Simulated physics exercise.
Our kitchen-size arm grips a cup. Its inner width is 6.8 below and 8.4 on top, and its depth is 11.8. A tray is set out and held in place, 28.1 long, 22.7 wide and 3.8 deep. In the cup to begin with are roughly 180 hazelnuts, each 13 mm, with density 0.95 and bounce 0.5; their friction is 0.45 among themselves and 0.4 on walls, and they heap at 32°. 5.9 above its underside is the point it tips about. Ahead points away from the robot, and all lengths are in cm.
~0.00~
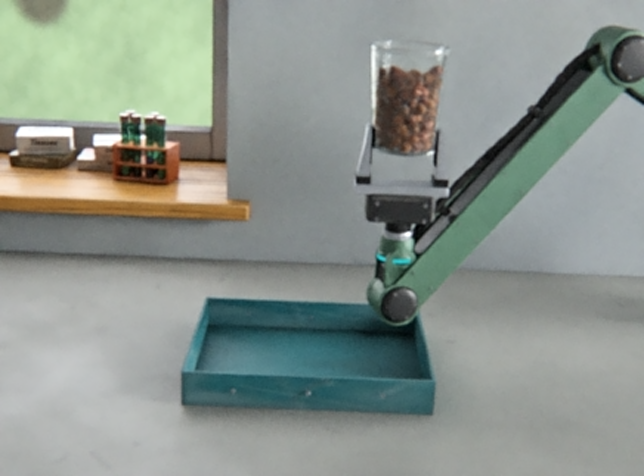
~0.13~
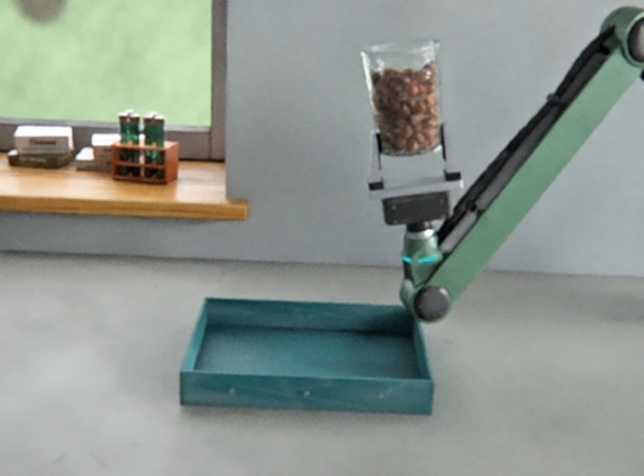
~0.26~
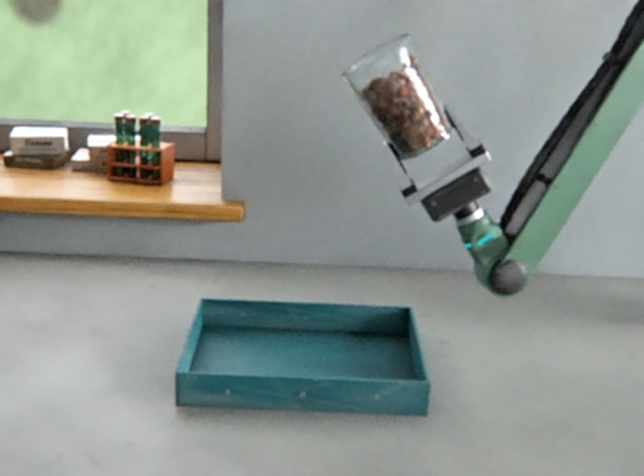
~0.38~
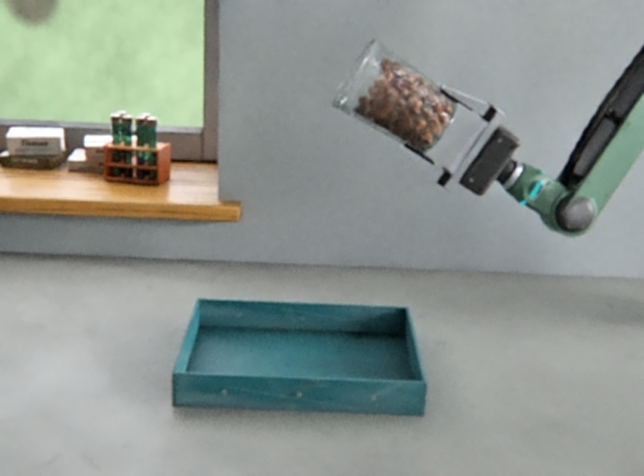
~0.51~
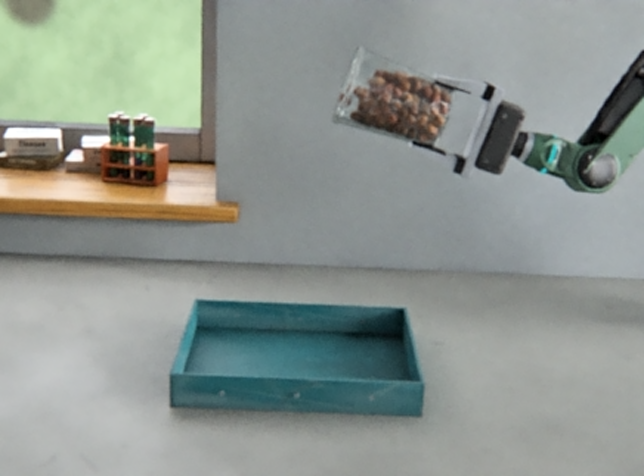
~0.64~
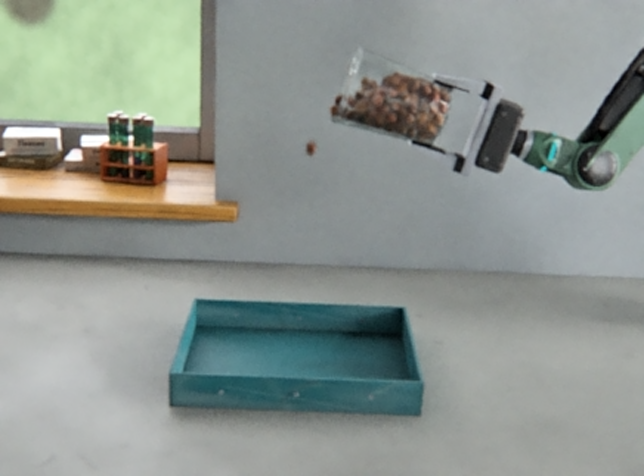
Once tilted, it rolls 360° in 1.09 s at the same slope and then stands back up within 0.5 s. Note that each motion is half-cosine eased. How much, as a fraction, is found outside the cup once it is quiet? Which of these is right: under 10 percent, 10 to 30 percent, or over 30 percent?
The right one is 10 to 30 percent.
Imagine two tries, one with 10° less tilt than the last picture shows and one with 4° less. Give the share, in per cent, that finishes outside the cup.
Estimates: Close to 5 % and 10 %.
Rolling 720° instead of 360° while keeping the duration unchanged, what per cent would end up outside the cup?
15 %.
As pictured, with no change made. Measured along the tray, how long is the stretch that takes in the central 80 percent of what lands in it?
I'd put it at around 22 cm.
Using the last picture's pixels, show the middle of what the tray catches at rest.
I'd mark it about (243, 359) in the last picture.
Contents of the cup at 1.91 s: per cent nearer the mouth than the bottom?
Close to 40 per cent is in the half by the mouth.
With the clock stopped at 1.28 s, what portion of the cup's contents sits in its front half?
Roughly 60 per cent.
By 1.28 s, tipped 74°, highest piece 37 above the table; 168 in the cup, 5 in the tray, 7 in flight or on a rim.
By 1.91 s, tipped 52°, highest piece 36 above the table; 153 in the cup, 25 in the tray, 2 in flight or on a rim.
By 2.43 s, upright, highest piece 40 above the table; 152 in the cup, 27 in the tray, 1 in flight or on a rim.
By 3.13 s, upright, highest piece 40 above the table; 152 in the cup, 28 in the tray.
Final count, 152 in the cup, 28 in the tray. That is 16 % outside the cup.
